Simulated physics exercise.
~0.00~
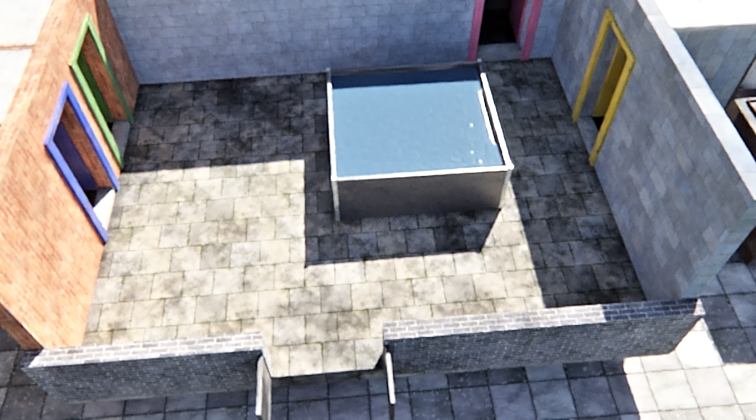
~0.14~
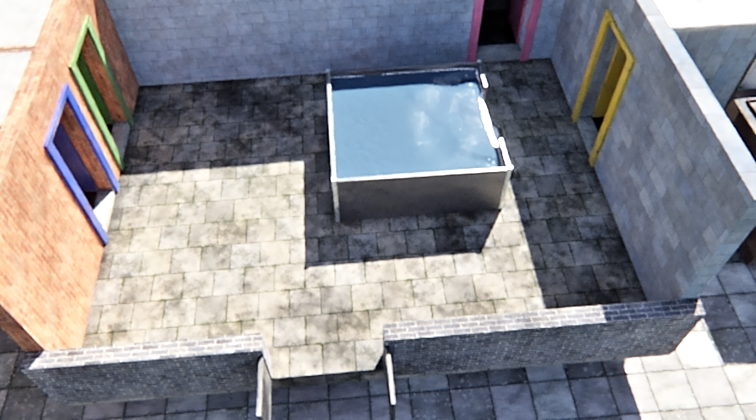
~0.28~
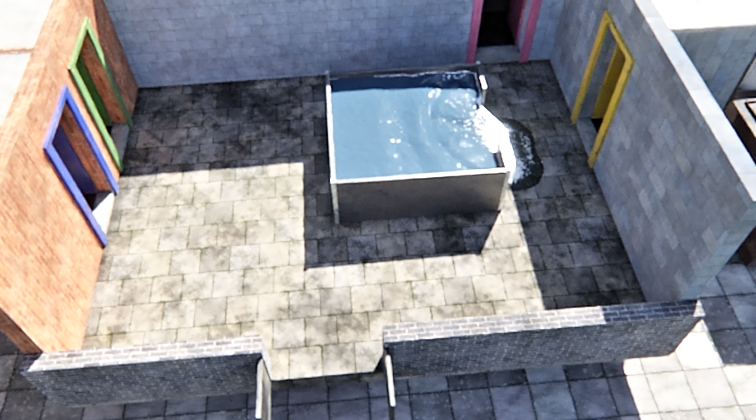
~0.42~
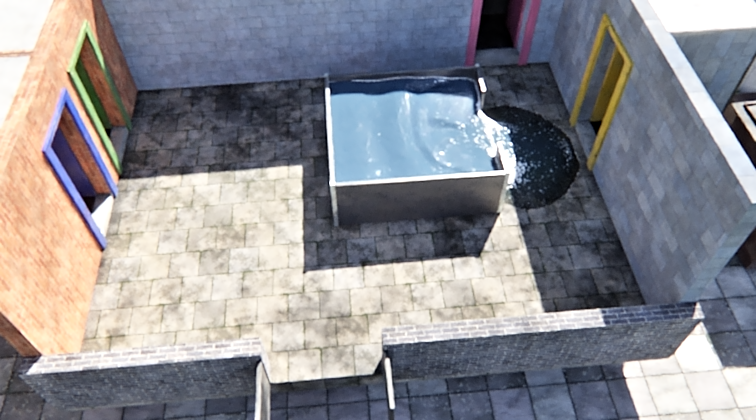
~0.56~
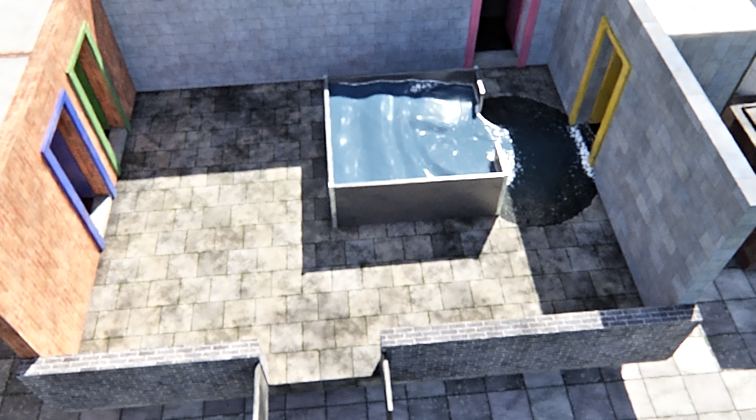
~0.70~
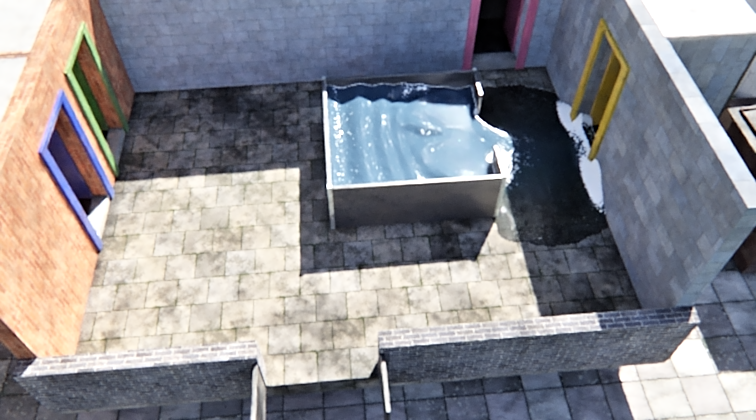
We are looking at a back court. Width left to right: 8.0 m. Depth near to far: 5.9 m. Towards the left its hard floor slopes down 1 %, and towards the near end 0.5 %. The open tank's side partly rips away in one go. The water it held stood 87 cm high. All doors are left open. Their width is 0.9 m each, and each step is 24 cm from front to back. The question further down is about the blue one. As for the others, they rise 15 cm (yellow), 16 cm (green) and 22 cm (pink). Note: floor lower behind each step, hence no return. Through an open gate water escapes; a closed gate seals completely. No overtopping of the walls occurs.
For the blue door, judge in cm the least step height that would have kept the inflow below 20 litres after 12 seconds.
A step of about 12.5 cm.
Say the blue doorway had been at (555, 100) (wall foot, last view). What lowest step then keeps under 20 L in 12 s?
Minimum: Close to 25 cm.
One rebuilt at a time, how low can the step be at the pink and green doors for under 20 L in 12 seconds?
Roughly 20 cm for the pink door and roughly 11.5 cm for the green door.
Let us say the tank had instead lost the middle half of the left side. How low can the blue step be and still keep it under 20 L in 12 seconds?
Some 33 cm.
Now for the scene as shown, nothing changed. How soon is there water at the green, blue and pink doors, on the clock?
Green = 4.5 s, blue = 5.5 s, pink = 1.2 s.
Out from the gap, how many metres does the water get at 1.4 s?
4.0 m.
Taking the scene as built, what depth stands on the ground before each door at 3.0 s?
In cm: Yellow 35, green 0, blue 0, pink 22.
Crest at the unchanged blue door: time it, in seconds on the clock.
About 7.0 seconds.
After 1.4 s water covers 15 % of the floor, deepest (52 cm) near (486, 164); it has not reached the blue door.
After 3.0 s water covers 40 % of the floor, deepest (38 cm) near (544, 70); it has not reached the blue door.
After 12.0 s water covers 100 % of the floor, deepest (17 cm) near (69, 386); 9 cm at the blue door, 25 litres in over its 12 cm step.
At the blue door as built, the water arrived by 5.7 s and peaked near 15 cm at 7.2 s.
Run again over the same 12 s with other heights there, 29 litres in over 11.5 cm, 5 litres over 15.5 cm. The limit of 20 litres is kept from about 12.5 cm up.
